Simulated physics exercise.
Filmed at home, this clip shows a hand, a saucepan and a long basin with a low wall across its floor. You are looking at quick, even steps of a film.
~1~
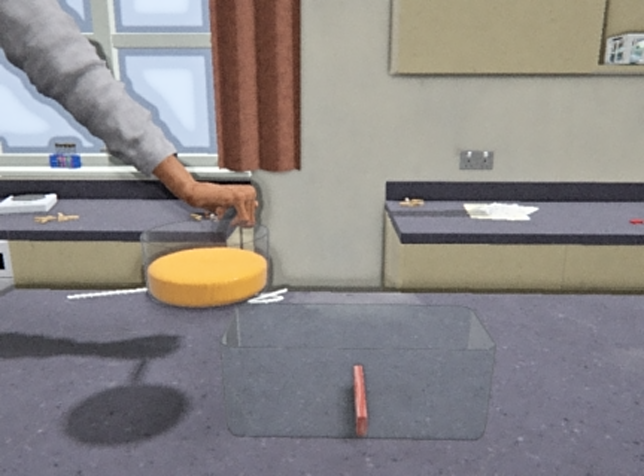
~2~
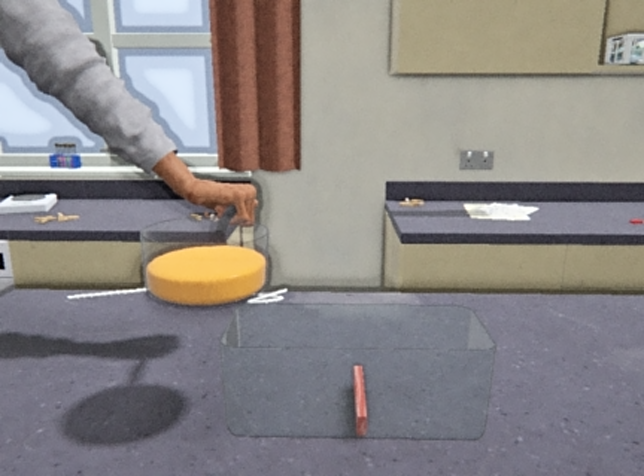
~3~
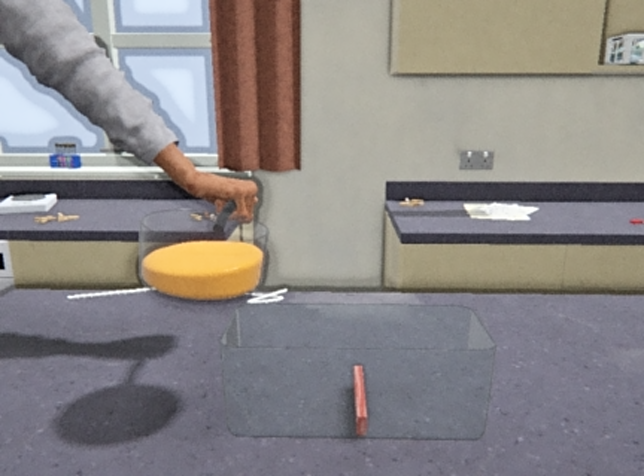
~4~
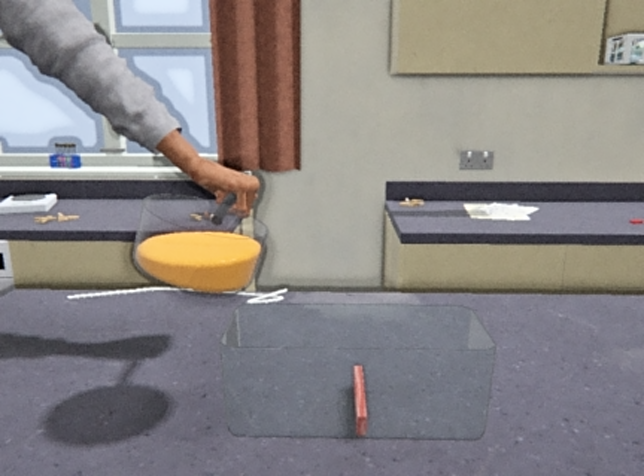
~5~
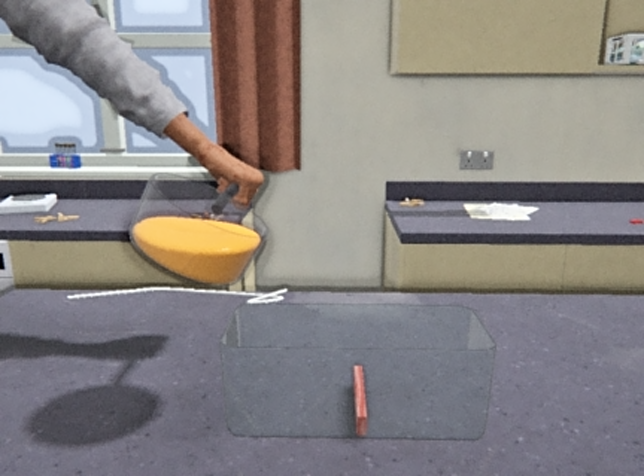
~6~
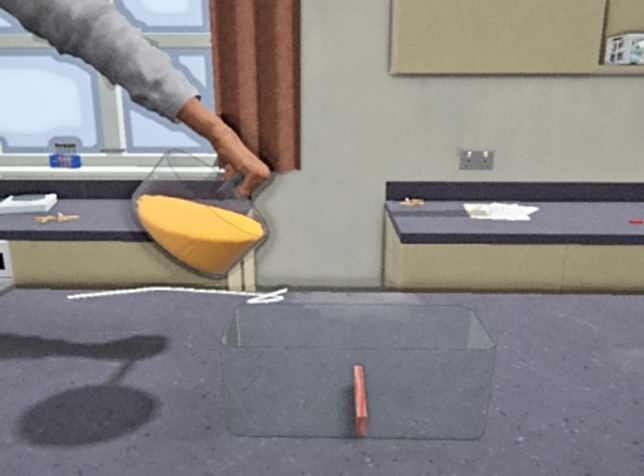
A hand steadily tilts a clear pan of orange liquid rightward above a long basin.
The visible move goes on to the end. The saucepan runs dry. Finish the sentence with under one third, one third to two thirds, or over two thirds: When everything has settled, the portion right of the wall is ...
When everything has settled, the portion right of the wall is one third to two thirds.
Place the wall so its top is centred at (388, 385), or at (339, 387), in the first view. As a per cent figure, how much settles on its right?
Around 10 per cent for the first, around 70 per cent for the second.
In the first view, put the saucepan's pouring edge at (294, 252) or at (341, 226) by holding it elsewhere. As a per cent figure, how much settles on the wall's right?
Try one: 60 %; try two: 65 %.
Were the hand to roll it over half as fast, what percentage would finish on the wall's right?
Near 30 parts in a hundred.
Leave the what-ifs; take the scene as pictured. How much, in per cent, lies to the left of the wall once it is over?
Close to 50 percent.
A moment on, the saucepan is tipped right over and 29 per cent is still to pour, 5 is left of the wall and 0 right of it.
Next, the saucepan is tipped right over and 2 per cent is still to pour, 27 is left of the wall and 60 right of it.
Then the saucepan is tipped right over and 0 per cent is still to pour, 41 is left of the wall and 49 right of it.
Later the saucepan is tipped right over and 0 per cent is still to pour, 47 is left of the wall and 47 right of it.
Finally, 48 per cent lies left of the wall, 46 right of it and 6 outside.
